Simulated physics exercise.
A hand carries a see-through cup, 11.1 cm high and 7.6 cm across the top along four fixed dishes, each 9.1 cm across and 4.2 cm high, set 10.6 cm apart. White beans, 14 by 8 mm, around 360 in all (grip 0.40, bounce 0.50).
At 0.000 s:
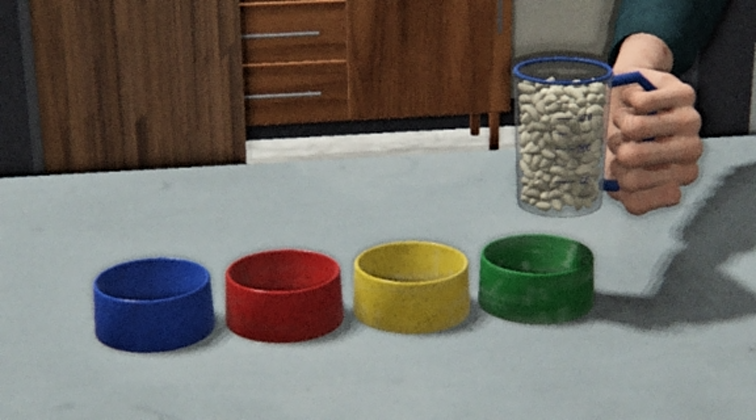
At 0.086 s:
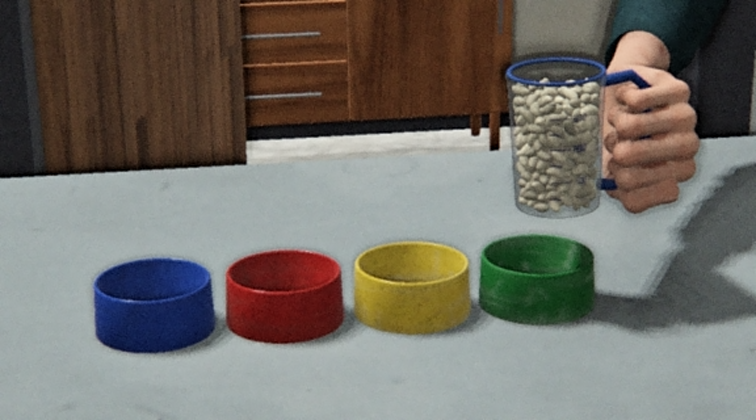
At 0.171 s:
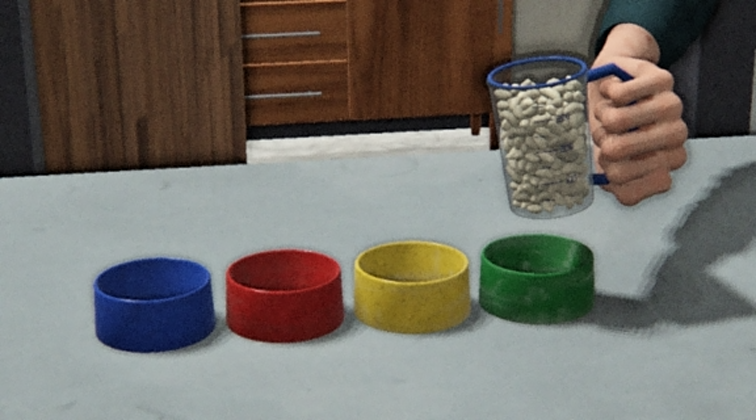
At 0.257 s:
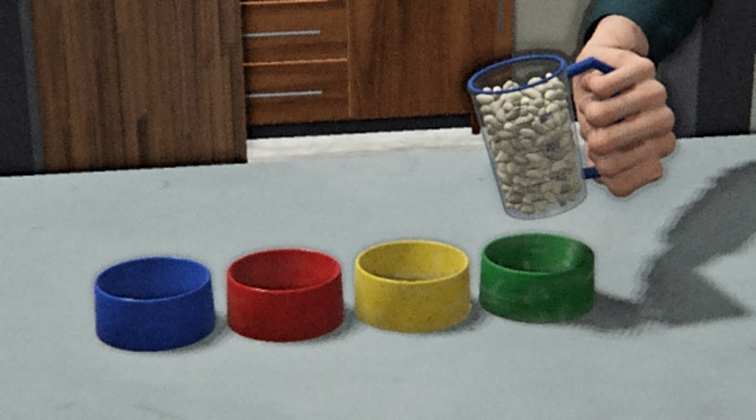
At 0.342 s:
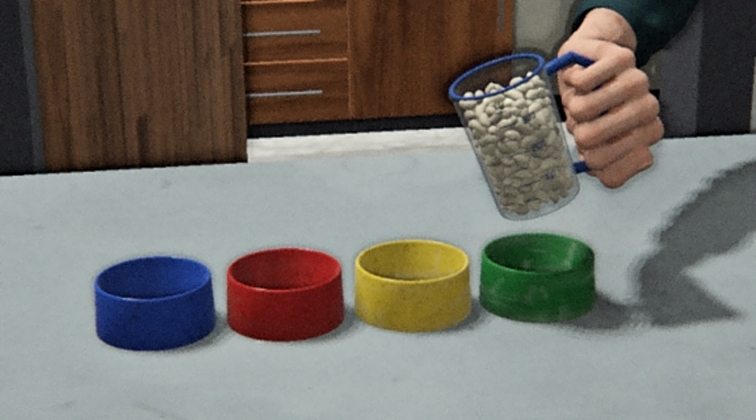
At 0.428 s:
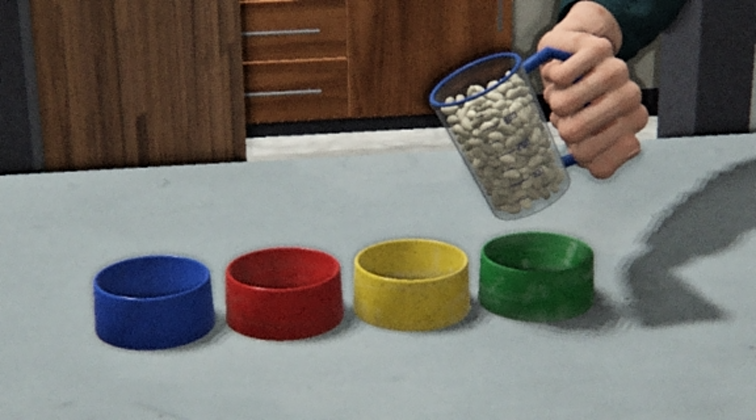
A hand in a dark green sleeve holds a clear, blue-rimmed cup of white beans by its blue handle above a pale grey tabletop, seen from slightly above with wooden cabinets behind. Four open dishes sit in a row below, blue, red, yellow and green from left to right. The hand moves the upright cup a short way left while tilting it leftward, as the view stays still.
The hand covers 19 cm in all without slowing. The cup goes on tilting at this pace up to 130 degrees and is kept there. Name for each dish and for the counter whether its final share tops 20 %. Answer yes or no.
Red yes, blue no, green no, yellow no, counter yes.
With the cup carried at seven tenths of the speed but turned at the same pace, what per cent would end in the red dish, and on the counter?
Red 90; counter 10.
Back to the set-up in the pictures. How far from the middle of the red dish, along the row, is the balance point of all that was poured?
Some 2 cm to the left.
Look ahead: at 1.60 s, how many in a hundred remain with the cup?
About 80 per cent.
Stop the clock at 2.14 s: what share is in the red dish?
About 70 per cent by then.
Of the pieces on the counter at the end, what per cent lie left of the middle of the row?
Some 100 per cent.
After 1.13 s, tilt 74 degrees; cup holds 100 %.
After 1.60 s, tilt 107 degrees; cup holds 80 %, red 15 %.
After 2.14 s, tilt 130 degrees; cup holds 0 %, red 70 %, blue 5 %.
In the end, at 3.0 s, red 65 %, blue 5 %, green 0 %, yellow 0 %, counter 30 %.
